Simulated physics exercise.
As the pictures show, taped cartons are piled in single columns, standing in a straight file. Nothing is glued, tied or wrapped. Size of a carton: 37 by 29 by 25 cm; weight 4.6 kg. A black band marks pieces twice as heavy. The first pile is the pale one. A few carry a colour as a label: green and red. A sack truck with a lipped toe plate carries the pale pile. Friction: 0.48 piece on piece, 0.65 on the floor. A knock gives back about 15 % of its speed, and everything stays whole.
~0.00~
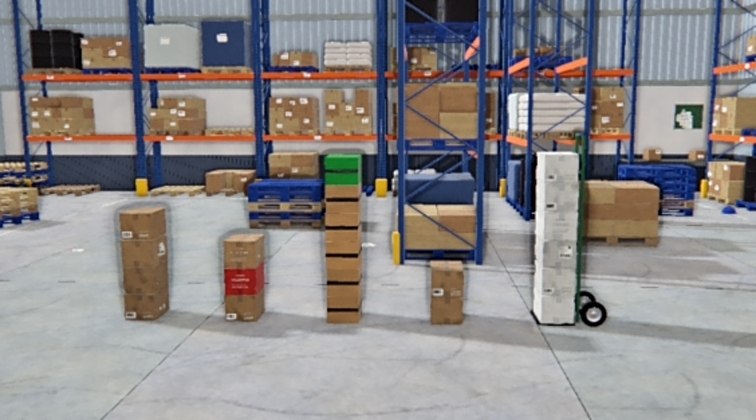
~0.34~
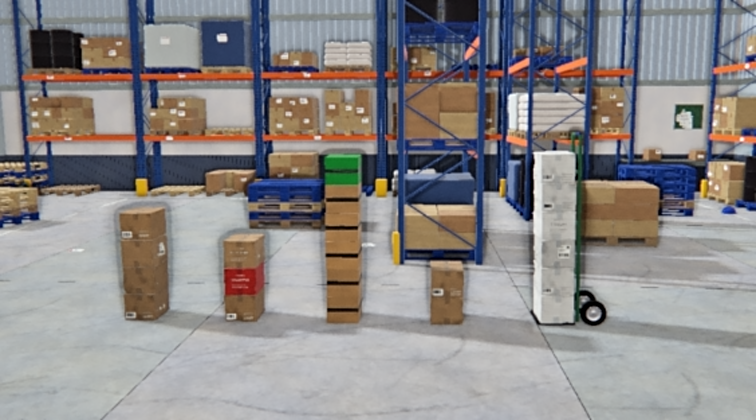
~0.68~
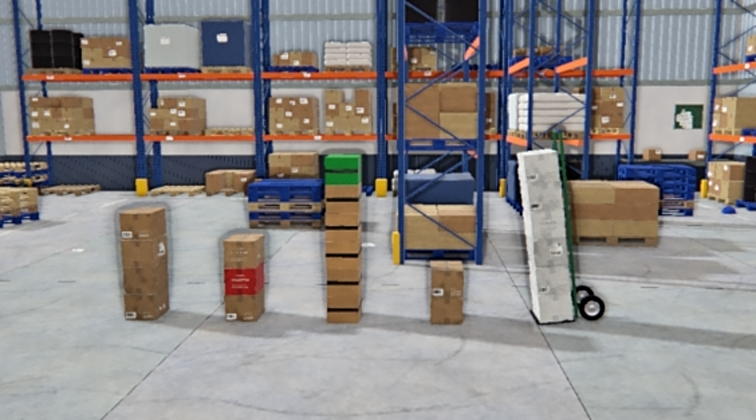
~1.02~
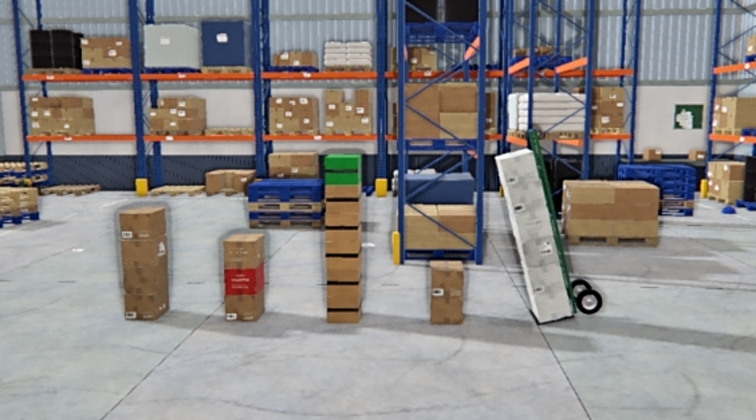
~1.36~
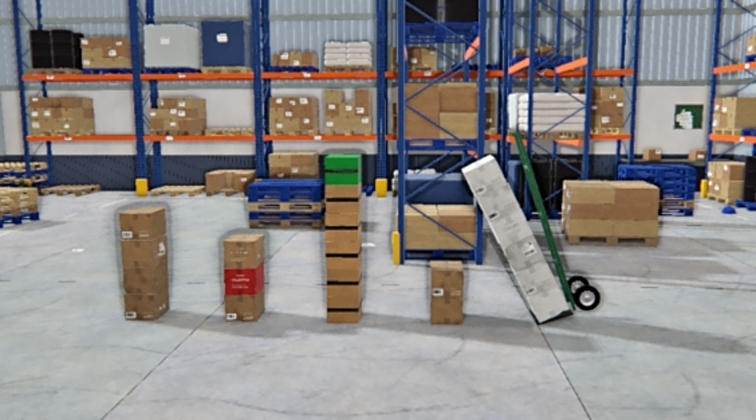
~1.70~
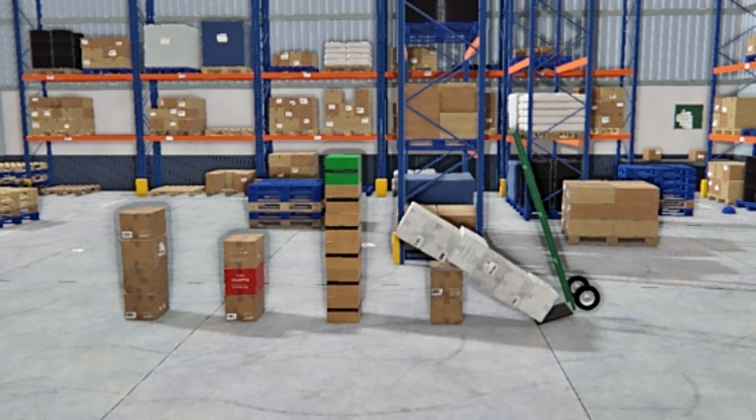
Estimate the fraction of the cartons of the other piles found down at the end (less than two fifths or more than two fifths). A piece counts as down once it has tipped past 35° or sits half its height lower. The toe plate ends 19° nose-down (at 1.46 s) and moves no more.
Less than two fifths of them.
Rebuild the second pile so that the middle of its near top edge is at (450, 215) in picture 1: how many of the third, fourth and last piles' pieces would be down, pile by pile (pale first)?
In that case third 6, fourth 2, last 3.
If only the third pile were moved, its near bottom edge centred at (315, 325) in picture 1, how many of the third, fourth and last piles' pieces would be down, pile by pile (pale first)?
Then third 0, fourth 0, last 0.
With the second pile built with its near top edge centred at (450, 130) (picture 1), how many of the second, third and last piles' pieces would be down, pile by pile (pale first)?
In that case second 6, third 5, last 3.
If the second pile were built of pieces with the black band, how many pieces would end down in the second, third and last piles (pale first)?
Then second 0, third 0, last 0.
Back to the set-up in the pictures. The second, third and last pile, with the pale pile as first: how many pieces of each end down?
Second 0, third 0, last 0.
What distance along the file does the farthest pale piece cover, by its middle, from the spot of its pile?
Roughly 160 cm along.
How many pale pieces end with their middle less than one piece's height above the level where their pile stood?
3 pale pieces.
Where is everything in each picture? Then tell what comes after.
In the first picture (pixels give the middle of a visible side), truck frame (583, 174) 0° forward; green carton (342, 171); red carton (240, 282); none of the others has stirred.
The second picture shows truck frame (580, 173) 1° forward; green carton (342, 171).
The third picture shows truck frame (564, 170) 7° forward, top of the pale pile leaning 7°; green carton (342, 171); none of the others has stirred.
The fourth picture shows truck frame (543, 169) 14° forward, top of the pale pile leaning 14°; green carton (342, 171); none of the others has stirred.
The fifth picture shows truck frame (530, 169) 19° forward, top of the pale pile leaning 27°; green carton (342, 171); none of the others has stirred.
The sixth picture shows truck frame (529, 169) 19° forward, top of the pale pile leaning 59°; green carton (342, 171); red carton (240, 282); none of the others has stirred.
After 1.76 s, 6 of the pale pile down; none of the 15 other cartons down.
After 1.90 s, 6 of the pale pile down; none of the 15 other cartons down, 1 disturbed.
In the end (2.5 s), 6 of the pale pile down; none of the 15 other cartons down, 1 disturbed; green carton unmoved; red carton unmoved. That is 0 per cent. From the last view, middles, green carton near (343, 170), red carton near (245, 277).
